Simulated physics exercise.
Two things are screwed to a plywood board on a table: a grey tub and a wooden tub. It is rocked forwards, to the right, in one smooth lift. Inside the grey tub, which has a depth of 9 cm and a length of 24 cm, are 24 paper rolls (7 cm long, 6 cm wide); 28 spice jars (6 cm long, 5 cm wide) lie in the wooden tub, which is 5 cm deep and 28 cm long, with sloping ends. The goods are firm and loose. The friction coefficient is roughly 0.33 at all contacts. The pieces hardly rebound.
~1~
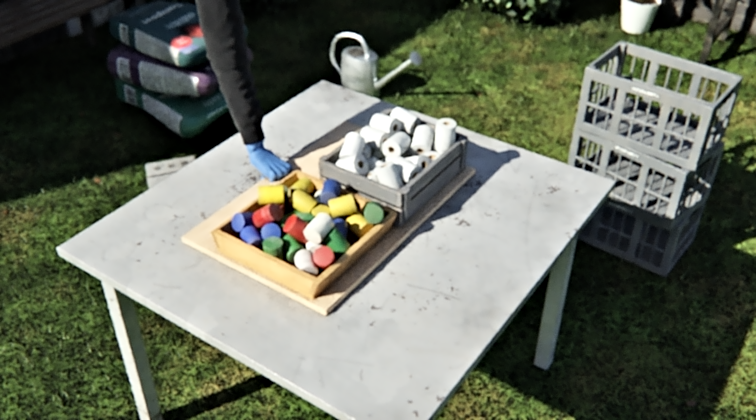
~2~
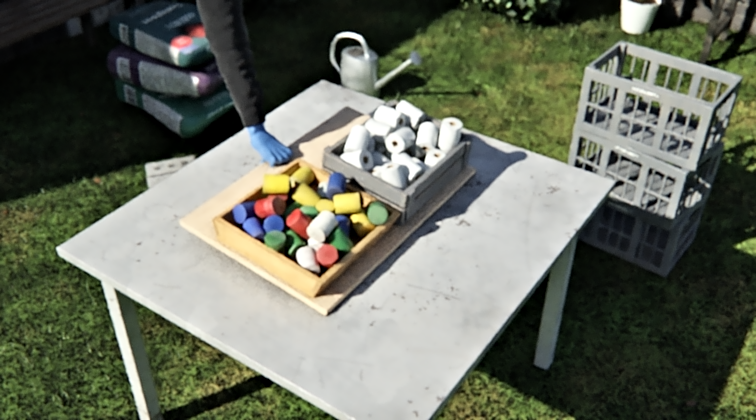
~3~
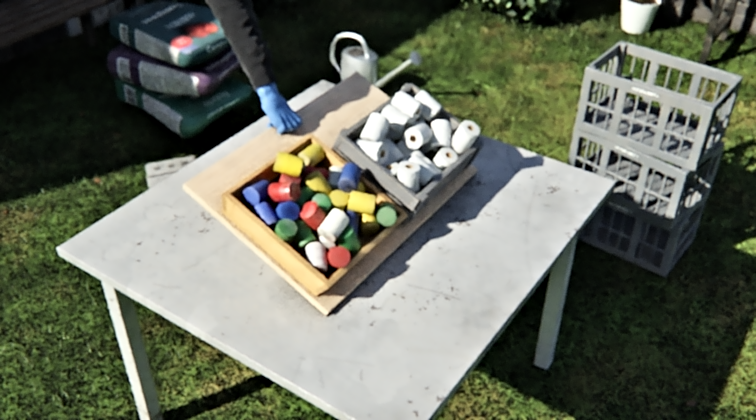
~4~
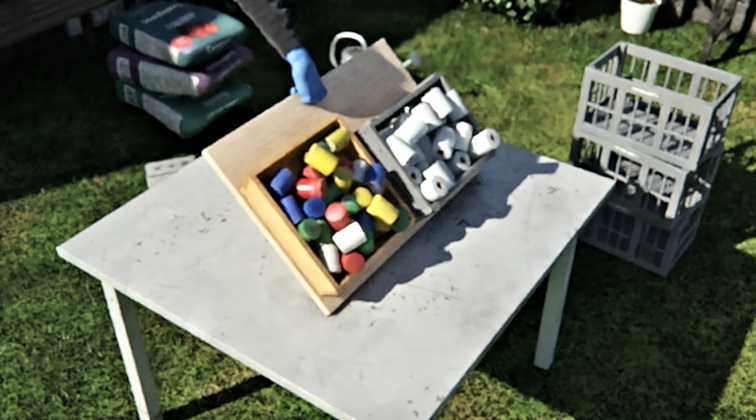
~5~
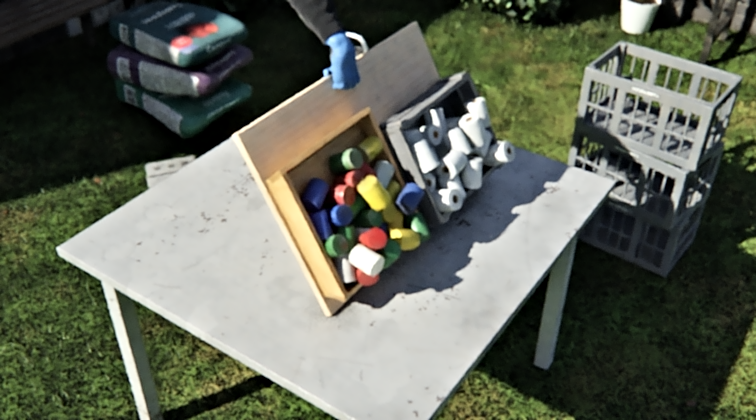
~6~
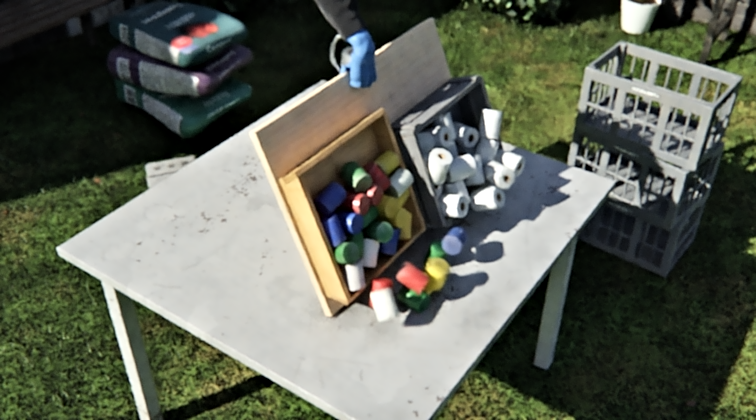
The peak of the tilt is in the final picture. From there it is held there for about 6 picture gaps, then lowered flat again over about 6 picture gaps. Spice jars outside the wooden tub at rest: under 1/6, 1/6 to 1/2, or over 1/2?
Over 1/2.
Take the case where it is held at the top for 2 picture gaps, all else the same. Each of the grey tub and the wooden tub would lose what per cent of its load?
In that case you'd see grey tub shed 40 percent of its load and wooden tub shed 70 percent.
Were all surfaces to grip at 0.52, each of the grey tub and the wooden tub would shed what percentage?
Grey tub 40, wooden tub 90 per cent.
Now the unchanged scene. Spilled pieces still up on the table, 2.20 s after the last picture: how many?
Some 25 in number.
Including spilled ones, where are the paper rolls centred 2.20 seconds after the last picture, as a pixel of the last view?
Around (421, 178) in pixels.
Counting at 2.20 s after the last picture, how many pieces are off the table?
Some 4 pieces.
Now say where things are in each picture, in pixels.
In the first picture (each is followed by its nearest rim corner in this view), wooden tub, (315, 280); grey tub (its farthest corner), (392, 111); 0° from level; none out.
The second picture shows wooden tub, (318, 280); grey tub, (397, 102); 7° from level.
The third picture shows wooden tub, (327, 282); 24° from level.
The fourth picture shows wooden tub, (337, 288); 43° from level.
The fifth picture shows wooden tub, (346, 296); 60° from level.
The sixth picture shows wooden tub, (349, 299); 67° from level; 11 out, the lowest jar at (414, 298).
Then, 0.35 s after the last picture, tilt 67°; grey tub 17 in, 7 out and wooden tub 11 in, 17 out.
Then, 0.79 s after the last picture, tilt 67°; grey tub 16 in, 8 out and wooden tub 9 in, 19 out.
Then, 1.41 s after the last picture, tilt 10°; grey tub 15 in, 9 out and wooden tub 6 in, 22 out.
Outcome (2.20 s after the last picture), grey tub 15 in, 9 out and wooden tub 6 in, 22 out. Asked share, 22 of 28, 79 per cent.
